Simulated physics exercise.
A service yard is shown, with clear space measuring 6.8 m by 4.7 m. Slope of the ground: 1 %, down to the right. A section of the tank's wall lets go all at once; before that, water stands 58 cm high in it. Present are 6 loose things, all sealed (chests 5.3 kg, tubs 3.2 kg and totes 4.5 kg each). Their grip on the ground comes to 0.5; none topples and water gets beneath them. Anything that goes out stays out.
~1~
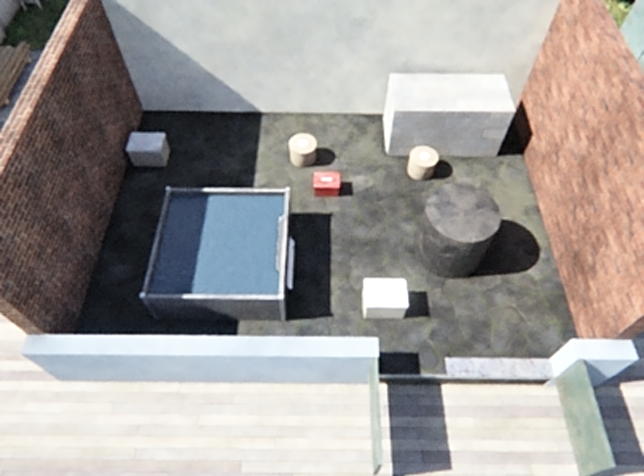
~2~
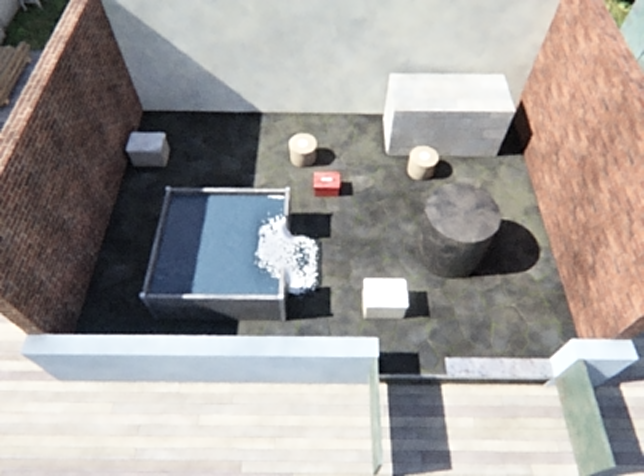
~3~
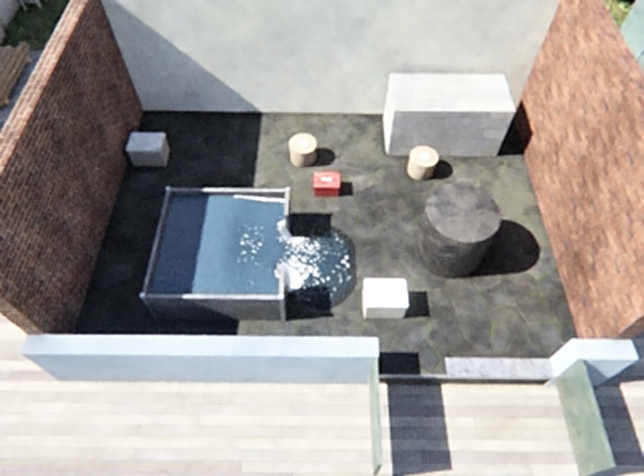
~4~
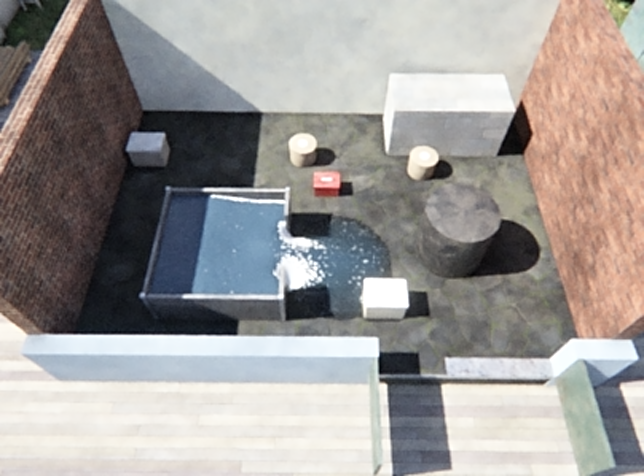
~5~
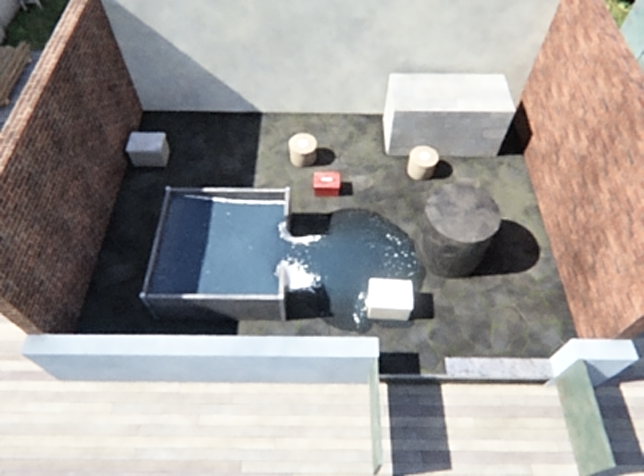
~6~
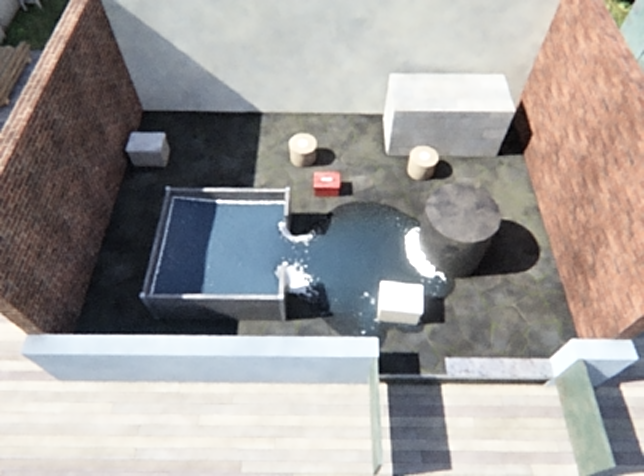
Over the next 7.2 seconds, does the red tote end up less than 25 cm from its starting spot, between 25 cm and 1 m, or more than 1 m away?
Less than 25 cm.
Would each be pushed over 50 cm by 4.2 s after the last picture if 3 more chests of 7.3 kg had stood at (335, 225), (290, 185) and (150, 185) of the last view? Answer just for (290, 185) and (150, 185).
So that's behind the line and then behind the line.
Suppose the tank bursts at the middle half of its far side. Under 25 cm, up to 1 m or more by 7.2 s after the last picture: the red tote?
Then the red tote is nudged along.
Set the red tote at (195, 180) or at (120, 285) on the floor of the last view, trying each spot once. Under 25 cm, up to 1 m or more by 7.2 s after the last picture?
Order of tries: It keeps its spot; it keeps its spot.
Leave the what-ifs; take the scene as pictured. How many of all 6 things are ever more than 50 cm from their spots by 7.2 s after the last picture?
That comes to 2.
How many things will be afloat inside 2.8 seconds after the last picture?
The number is 1.
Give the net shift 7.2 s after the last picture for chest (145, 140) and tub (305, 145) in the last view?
Lab note - net shifts in turn: 0 cm; 40 cm.
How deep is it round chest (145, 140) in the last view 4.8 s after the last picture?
Roughly 0 cm.
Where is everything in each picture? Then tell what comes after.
The red tote at (327, 180), on the bottom; water covers 2.9 m2; 0 of 6 have shifted, in the first frame.
The red tote at (327, 180), on the bottom; water covers 3.3 m2; 0 of 6 have shifted, in the second frame.
The red tote at (327, 180) rests on the ground; water covers 4.0 m2; 0 of 6 have shifted, in the third frame.
The red tote at (327, 180) rests on the ground; water covers 4.8 m2; 0 of 6 have shifted, in the fourth frame.
The red tote at (327, 180) rests on the ground; water covers 5.7 m2; 1 of 6 have shifted, in the fifth frame.
The red tote at (327, 180) rests on the ground; water covers 6.5 m2; 1 of 6 have shifted, in the sixth frame.
Then, 0.9 s after the last picture the red tote is near (327, 180), 0.0 m from its start, aground; 0 of 6 are out; 0 afloat.
Then, 2.8 s after the last picture the red tote is near (327, 180), 0.0 m from its start, aground; 1 of 6 are out; 1 afloat.
Then, 4.8 s after the last picture the red tote is near (327, 180), 0.0 m from its start, aground; 1 of 6 are out; 1 afloat.
Then, 7.2 s after the last picture the red tote is near (327, 180), 0.0 m from its start, aground; 1 of 6 are out; 1 afloat.
